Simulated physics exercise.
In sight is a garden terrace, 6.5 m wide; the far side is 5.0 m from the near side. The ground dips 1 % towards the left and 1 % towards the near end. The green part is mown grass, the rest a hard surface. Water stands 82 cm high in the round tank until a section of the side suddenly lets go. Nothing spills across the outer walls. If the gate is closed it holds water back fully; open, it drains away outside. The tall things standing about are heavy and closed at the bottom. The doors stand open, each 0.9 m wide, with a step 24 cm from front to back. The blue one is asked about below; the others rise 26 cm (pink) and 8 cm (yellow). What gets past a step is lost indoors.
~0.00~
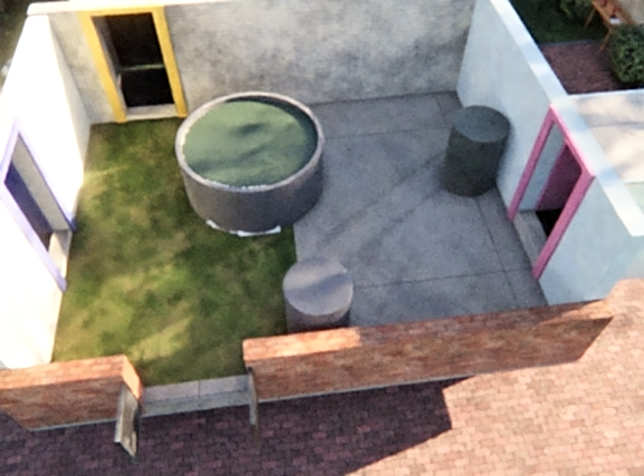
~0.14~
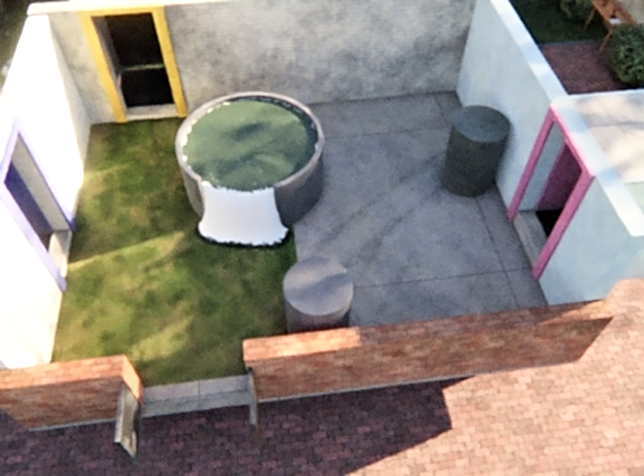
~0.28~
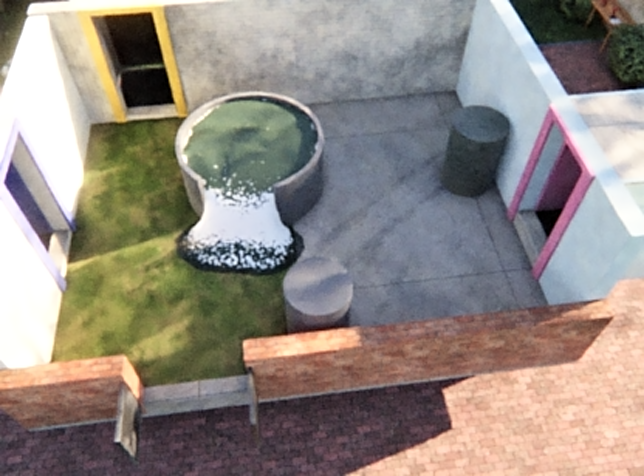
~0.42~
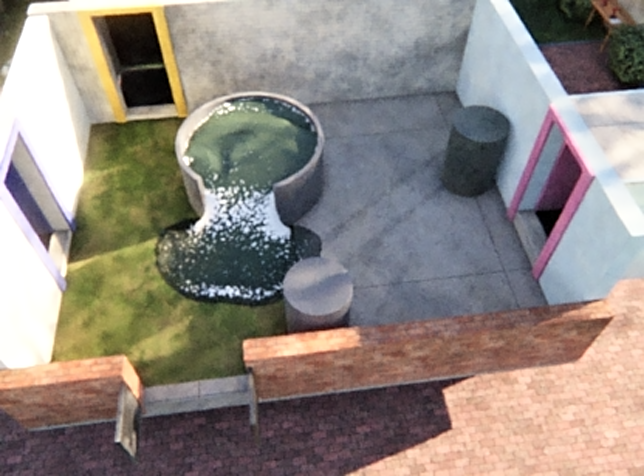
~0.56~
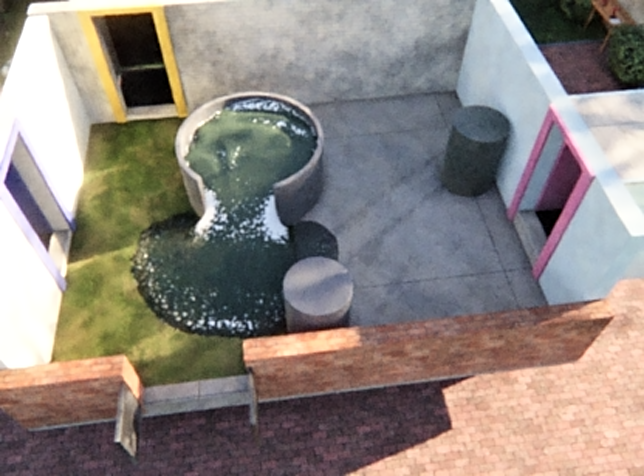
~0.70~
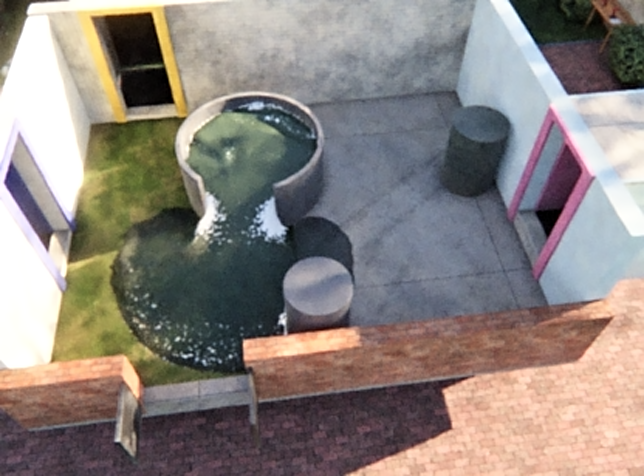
Water pours from a gap in the round tank and spreads across the grass and paving.
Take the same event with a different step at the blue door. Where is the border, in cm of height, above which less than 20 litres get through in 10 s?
Close to 7 cm is just enough.
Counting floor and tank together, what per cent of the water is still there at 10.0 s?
Roughly 56 in a hundred.
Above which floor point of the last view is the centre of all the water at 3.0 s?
Near (239, 253).
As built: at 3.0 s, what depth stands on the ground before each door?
In cm: Pink 2, blue 11, yellow 0.
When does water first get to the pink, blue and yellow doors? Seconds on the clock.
Arrival: Pink 3.0 s, blue 1.6 s, yellow 6.0 s.
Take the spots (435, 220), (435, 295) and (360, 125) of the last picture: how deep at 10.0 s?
In that order: 2, 5 and 1 cm.
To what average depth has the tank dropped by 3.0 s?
About 27 cm.
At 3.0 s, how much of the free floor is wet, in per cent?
Some 50 per cent of it.
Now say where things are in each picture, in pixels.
The first frame shows still water, 82 cm deep, in the round tank at (251, 142); the blue door at (40, 211) is dry.
In the second frame, the gap is at (240, 216), the front 0.3 m out at (208, 240); the back of the round tank holds 82 cm.
In the third frame, water pours out at (240, 219) and has run 0.7 m, to (269, 270); about 12 cm deep outside, 82 cm at the back.
In the fourth frame, the front is at (254, 302), 1.2 m from the gap at (240, 220); 2.3 m2 of floor is wet, 80 cm left at the back.
In the fifth frame, water pours out at (240, 220) and has run 1.7 m, to (209, 331); about 8 cm deep outside, 72 cm at the back.
In the sixth frame, the front is at a hidden place, 2.1 m from the gap at (240, 220); 5.7 m2 of floor is wet, 66 cm left at the back; the blue door at (40, 211), 2.5 m from the gap, is still 0.8 m from the nearest water.
After 1.4 s water covers 35 % of the floor, deepest (37 cm) near (269, 371); it has not reached the blue door.
After 3.0 s water covers 50 % of the floor, deepest (24 cm) near (167, 357); 11 cm at the blue door, 0 litres in over its 9 cm step.
After 10.0 s water covers 85 % of the floor, deepest (9 cm) near (44, 399); 7 cm at the blue door, 4 litres in over its 9 cm step.
At the blue door as built, the water arrived by 1.7 s and peaked near 11 cm at 3.0 s.
With a step of 6 cm, 34 litres would have come in within the 10 s; with 8.5 cm, 7 litres. So under 20 litres takes about 7 cm.
